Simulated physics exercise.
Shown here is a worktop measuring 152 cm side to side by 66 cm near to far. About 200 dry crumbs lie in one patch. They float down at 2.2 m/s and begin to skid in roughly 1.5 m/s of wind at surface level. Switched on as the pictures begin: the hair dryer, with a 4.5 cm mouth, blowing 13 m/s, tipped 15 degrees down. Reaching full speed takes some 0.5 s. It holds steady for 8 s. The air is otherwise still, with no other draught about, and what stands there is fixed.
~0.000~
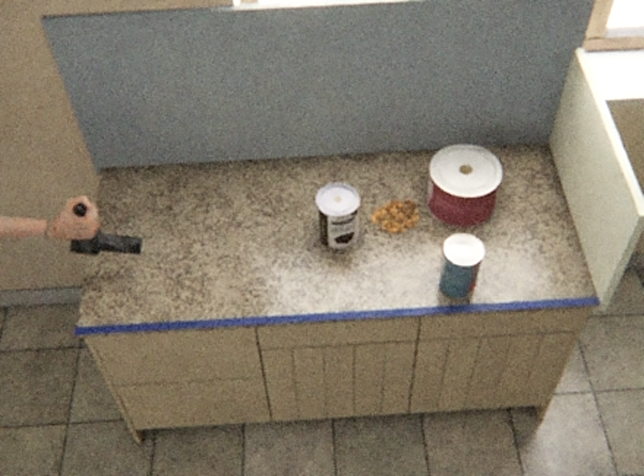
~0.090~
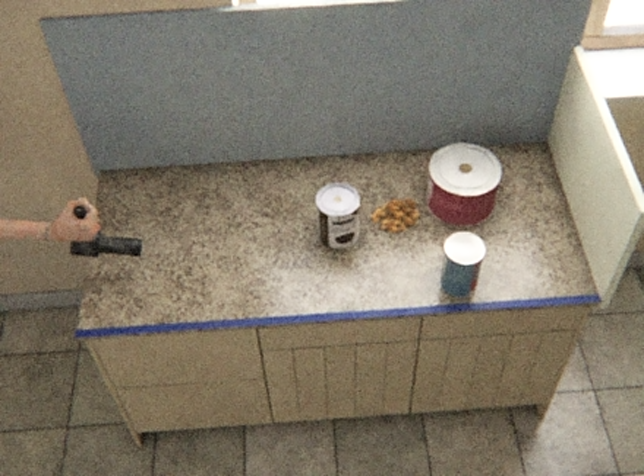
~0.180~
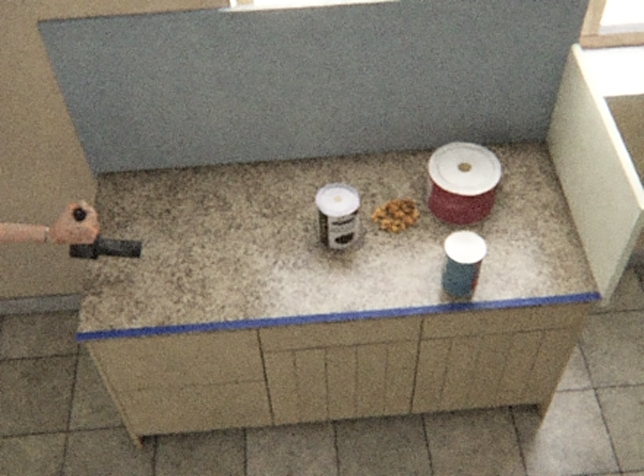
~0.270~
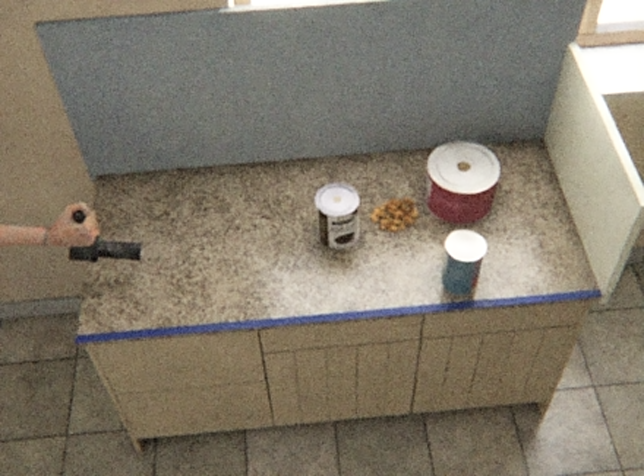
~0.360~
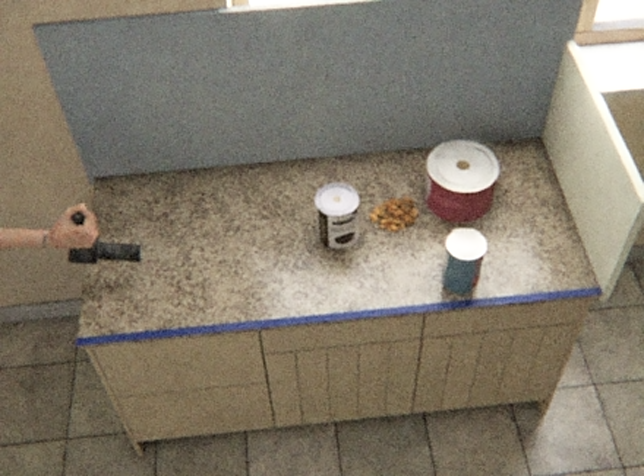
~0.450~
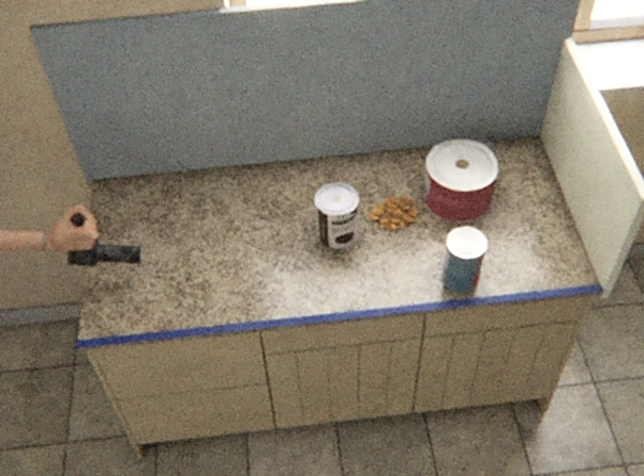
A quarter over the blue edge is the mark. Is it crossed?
No, it is not passed.
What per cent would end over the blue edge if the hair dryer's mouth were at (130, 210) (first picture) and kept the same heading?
0 per cent, roughly.
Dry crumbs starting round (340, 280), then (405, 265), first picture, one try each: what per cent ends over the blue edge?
First try about 100 per cent, second about 60 per cent.
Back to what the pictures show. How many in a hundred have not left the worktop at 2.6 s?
I'd estimate about 100 per cent.
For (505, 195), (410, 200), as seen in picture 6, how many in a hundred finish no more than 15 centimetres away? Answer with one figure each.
First spot about 0 %, second about 90 %.
After 1.6 s the count stands so, 0 % are over the blue edge; the middle of those still in play is near (395, 213).
After 2.6 s the count stands so, 0 % are over the blue edge; the middle of those still in play is near (395, 213).
After 4.4 s the count stands so, 0 % are over the blue edge; the middle of those still in play is near (395, 213).
After 8.0 s, at the end, 0 % are over the blue edge; the middle of those still in play is near (395, 213).
